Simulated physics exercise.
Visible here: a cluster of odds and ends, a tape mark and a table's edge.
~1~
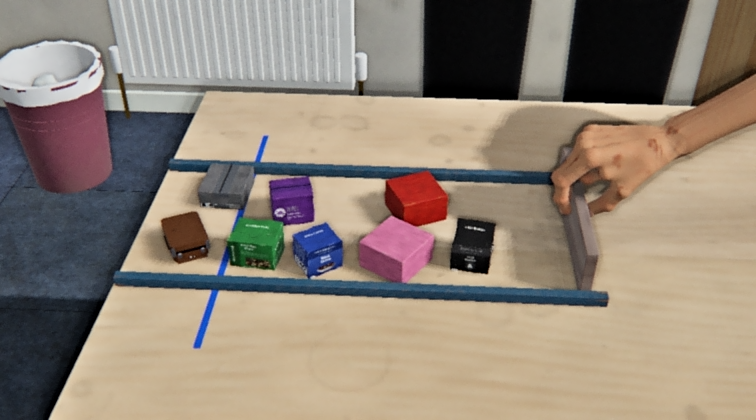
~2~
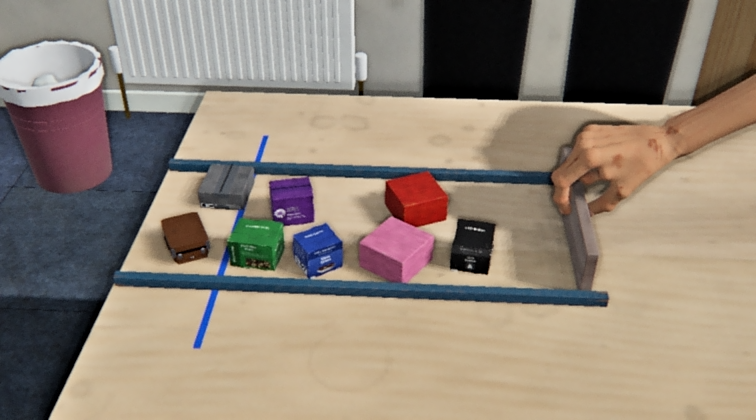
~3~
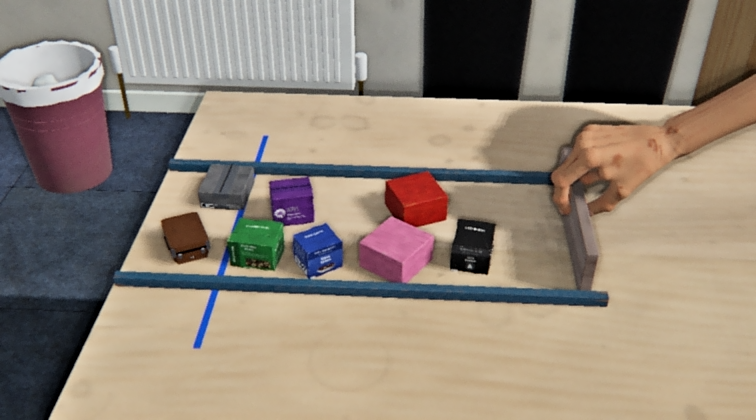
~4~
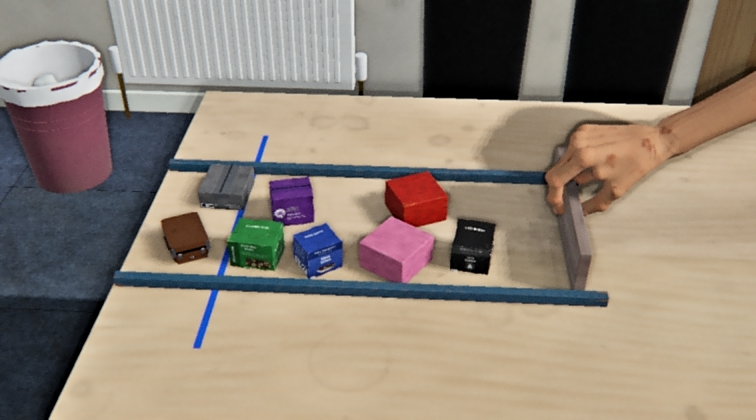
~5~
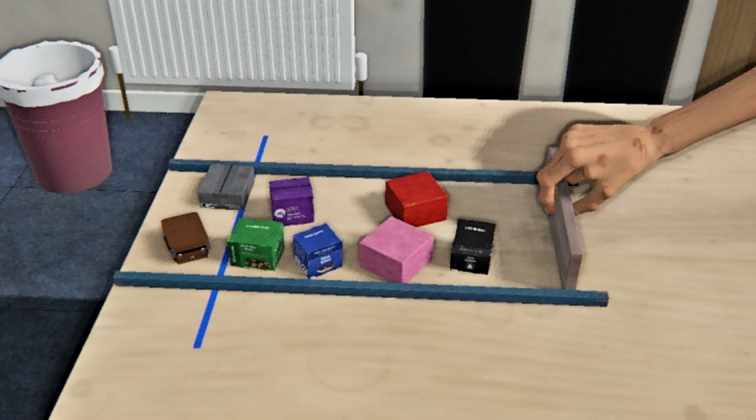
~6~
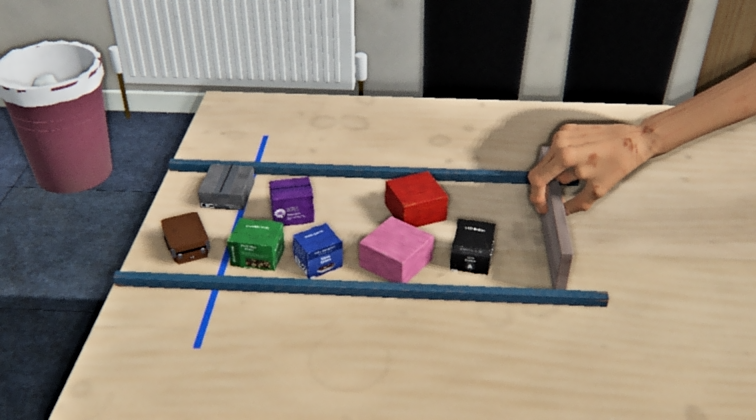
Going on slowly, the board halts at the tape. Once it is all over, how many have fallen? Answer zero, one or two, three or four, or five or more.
When it is over, three or four have fallen.
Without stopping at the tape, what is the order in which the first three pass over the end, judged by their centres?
Order noted: Brown case, then green box, then blue box.
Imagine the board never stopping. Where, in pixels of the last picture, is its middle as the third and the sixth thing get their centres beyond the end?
About (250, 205) and about (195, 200).
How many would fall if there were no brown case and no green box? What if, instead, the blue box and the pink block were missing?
That gives 1 in the first case, then 1 in the second.
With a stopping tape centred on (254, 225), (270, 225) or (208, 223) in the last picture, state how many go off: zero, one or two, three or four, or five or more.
In order of the three spots, it's either one or two, then one or two, then three or four.
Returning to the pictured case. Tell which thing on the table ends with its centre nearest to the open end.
The grey box is foremost.
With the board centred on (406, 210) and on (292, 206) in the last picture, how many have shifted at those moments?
I get 5 at the one place and 8 at the other.
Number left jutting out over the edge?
In total, 1 of them.
Soon after, none off yet; brown case at rest near (186, 239); grey box at rest near (227, 187); green box at rest near (251, 242).
In the end, the number that fall off is three or four; gone, blue box, green box and brown case.
